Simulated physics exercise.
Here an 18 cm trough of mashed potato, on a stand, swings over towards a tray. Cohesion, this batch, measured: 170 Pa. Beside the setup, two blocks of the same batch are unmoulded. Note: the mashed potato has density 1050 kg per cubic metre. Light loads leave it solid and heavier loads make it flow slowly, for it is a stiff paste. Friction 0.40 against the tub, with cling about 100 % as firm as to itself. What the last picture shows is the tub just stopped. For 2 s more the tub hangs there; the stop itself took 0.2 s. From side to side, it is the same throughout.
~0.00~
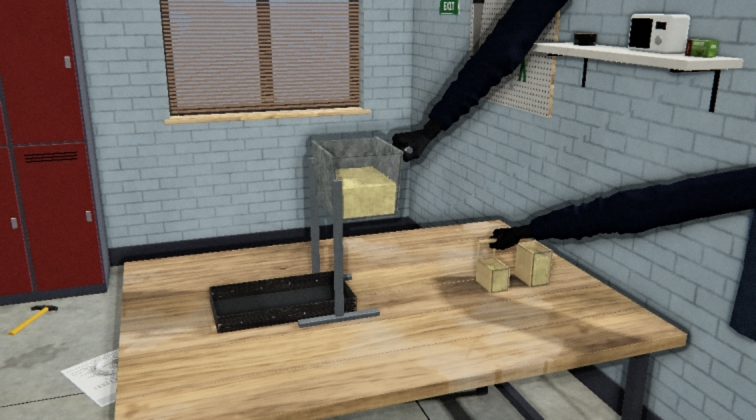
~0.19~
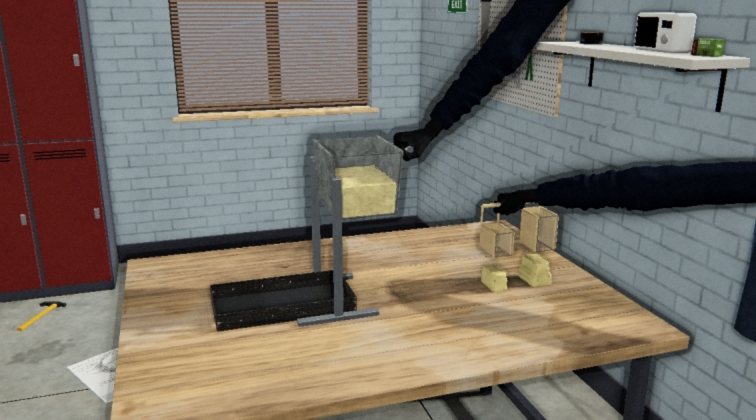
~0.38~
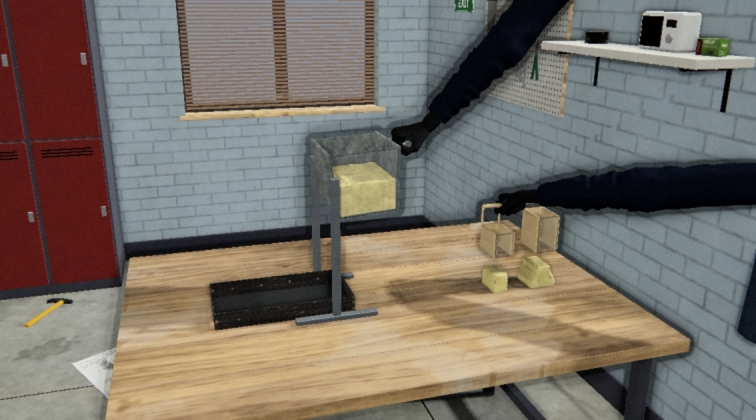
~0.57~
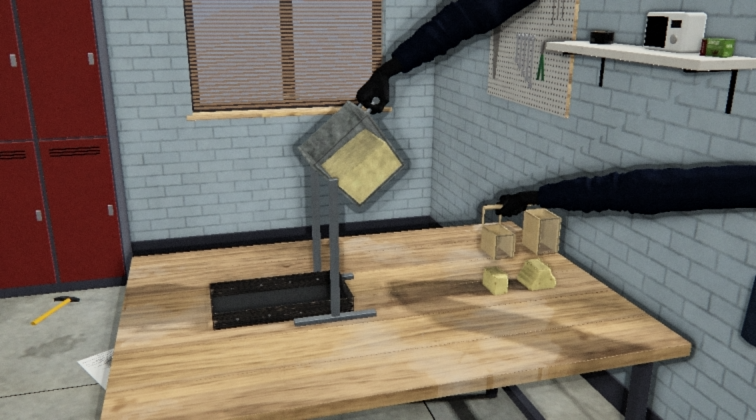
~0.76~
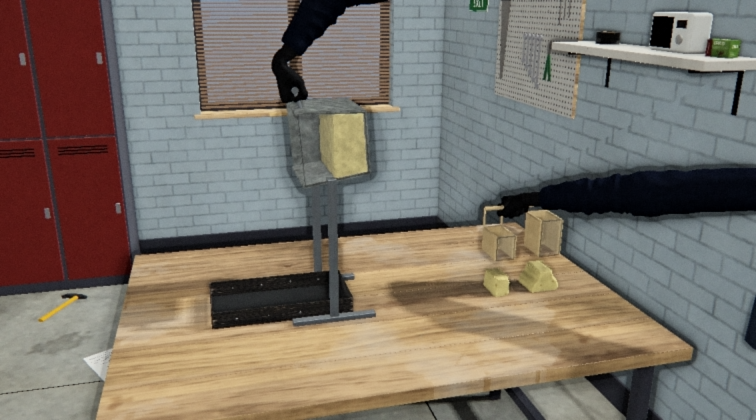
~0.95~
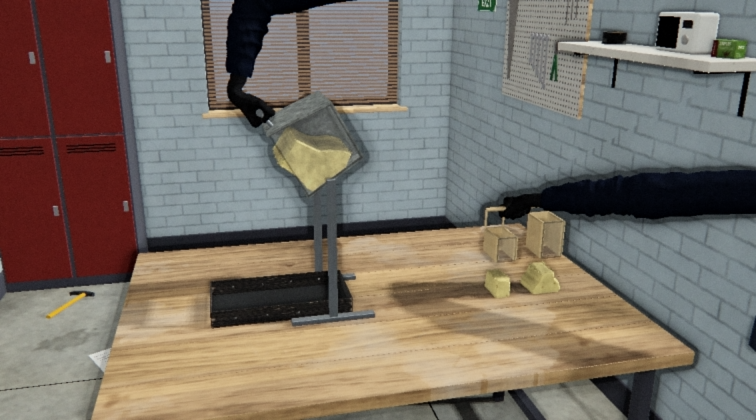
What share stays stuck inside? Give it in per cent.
0 %.
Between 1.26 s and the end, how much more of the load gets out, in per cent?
Around 0 % of the whole load.
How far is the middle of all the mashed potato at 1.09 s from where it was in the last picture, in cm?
Shift: Some 16 cm.
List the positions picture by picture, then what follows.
Handle-side rim at (400, 152), tilt 0 degrees; crest of the mashed potato at (343, 188); block heights 6.2 cm, 9.7 cm (left to right), in the first frame.
Handle-side rim at (400, 152), tilt 0 degrees; crest of the mashed potato at (342, 187); block heights 6.1 cm, 8.0 cm (left to right), in the second frame.
Handle-side rim at (397, 147), tilt 4 degrees; crest of the mashed potato at (392, 180); block heights 6.0 cm, 7.3 cm (left to right), in the third frame.
Handle-side rim at (365, 115), tilt 41 degrees; crest of the mashed potato at (383, 144); block heights 6.0 cm, 7.1 cm (left to right), in the fourth frame.
Handle-side rim at (297, 115), tilt 94 degrees; crest of the mashed potato at (345, 115); block heights 5.9 cm, 7.1 cm (left to right), in the fifth frame.
Handle-side rim at (269, 137), tilt 120 degrees; crest of the mashed potato at (298, 142); block heights 5.9 cm, 7.1 cm (left to right), in the sixth frame.
After 1.09 s, the tub is at 120 degrees and holds 24 %.
After 1.26 s, the tub is at 120 degrees and holds 0 %.
After 1.43 s, the tub is at 120 degrees and holds 0 %.
After 1.60 s, the tub is at 120 degrees and holds 0 %.
After 2.95 s, the tub is at 120 degrees and holds 0 %.
